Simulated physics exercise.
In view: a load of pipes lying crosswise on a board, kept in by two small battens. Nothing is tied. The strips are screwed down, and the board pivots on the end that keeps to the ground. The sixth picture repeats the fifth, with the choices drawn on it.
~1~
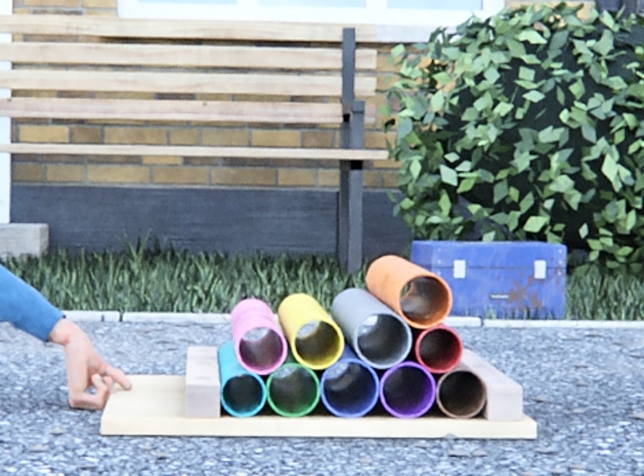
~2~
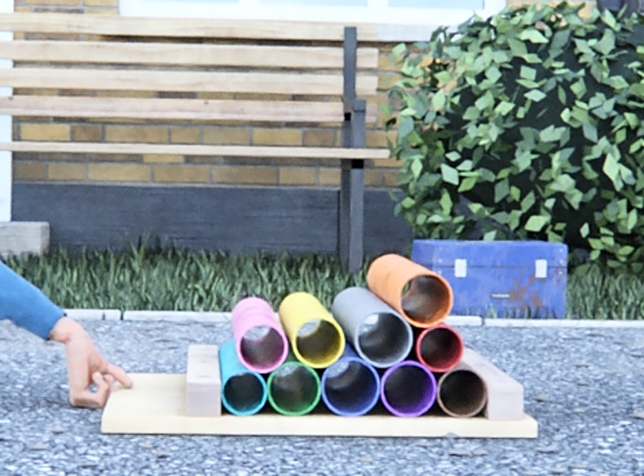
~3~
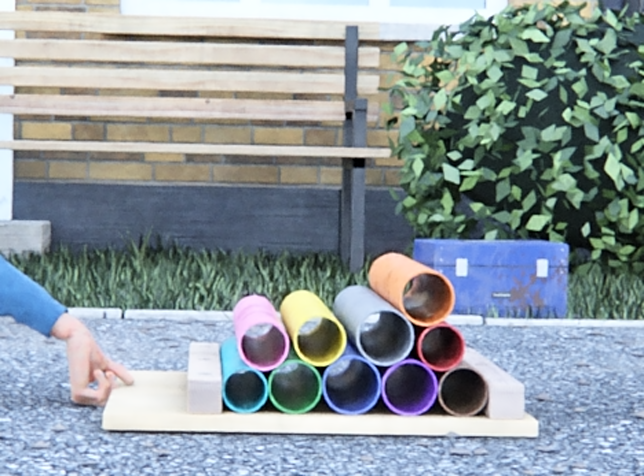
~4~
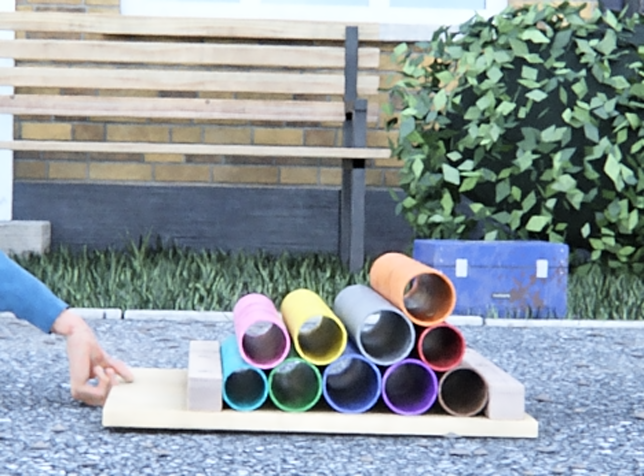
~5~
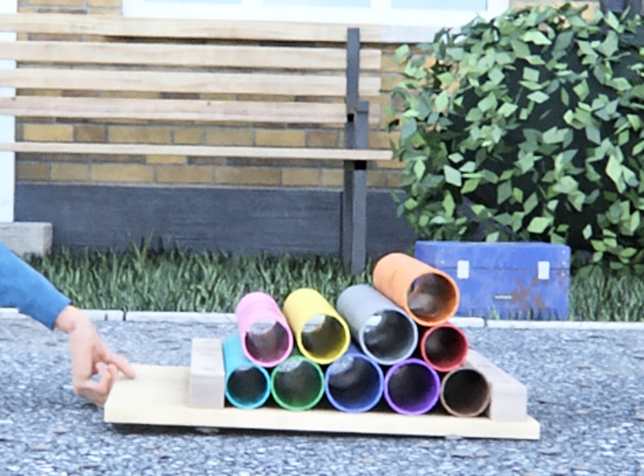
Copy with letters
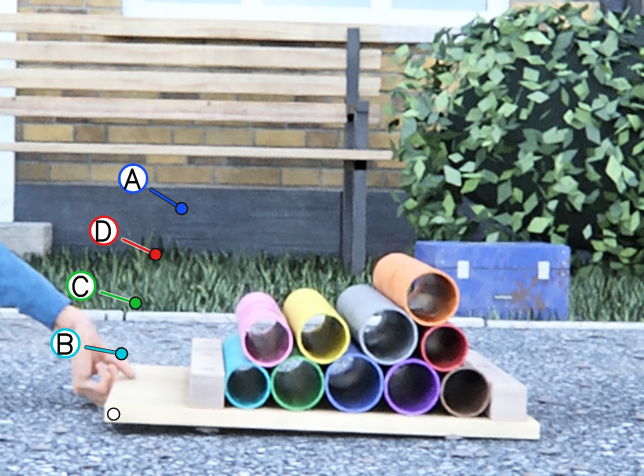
In the video, a hand at the left slightly raises the near end of a wooden board carrying stacked colourful pipes between two small battens, while the right end stays on the ground and the pipes keep their arrangement.
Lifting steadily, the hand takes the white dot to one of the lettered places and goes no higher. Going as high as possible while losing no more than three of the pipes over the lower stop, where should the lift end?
It can be raised to A.
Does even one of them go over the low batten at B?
No, at B.
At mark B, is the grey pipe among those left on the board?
Yes, with B.
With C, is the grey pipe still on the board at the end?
The grey pipe: Yes.
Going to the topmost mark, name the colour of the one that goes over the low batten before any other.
The orange one.
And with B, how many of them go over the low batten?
The count is none.
On the marked copy, A at (182, 209); B at (122, 354); C at (136, 303); D at (156, 254); the white dot at (114, 414).
With A. Early on, board at 18°.
Further on, board at 31°.
At the end, board at 31°, three over the low batten (red, grey, orange).
As for the rest, B none over the low batten; C none over the low batten; D one over the low batten (orange).
